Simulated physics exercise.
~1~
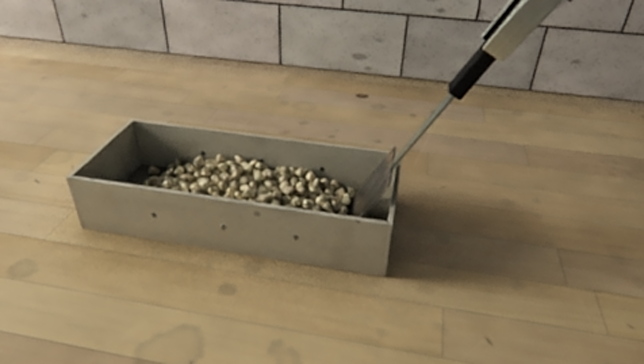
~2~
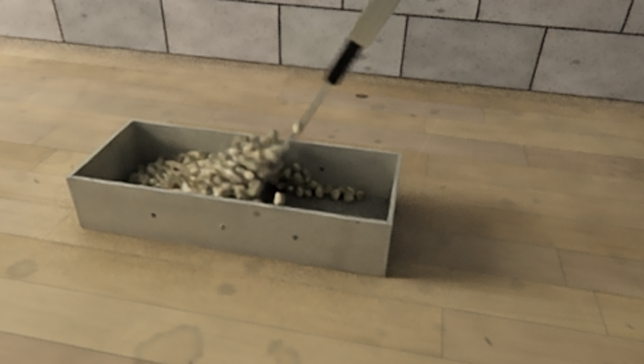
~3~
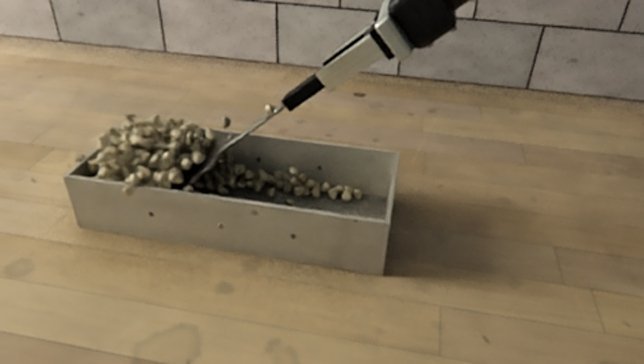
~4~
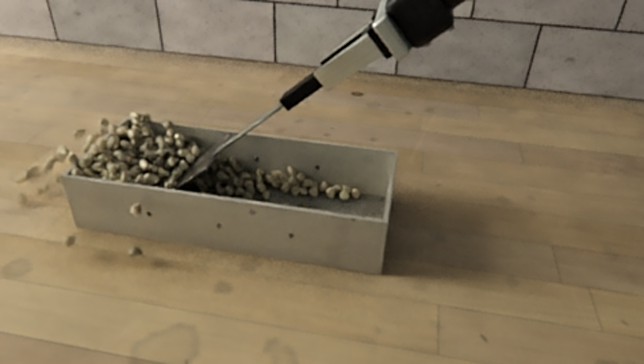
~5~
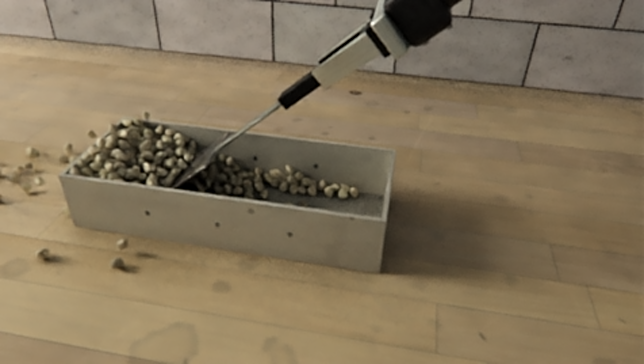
On a wooden surface by a tiled wall, a robot-held spatula sweeps beans left along a trough, spilling some over the end.
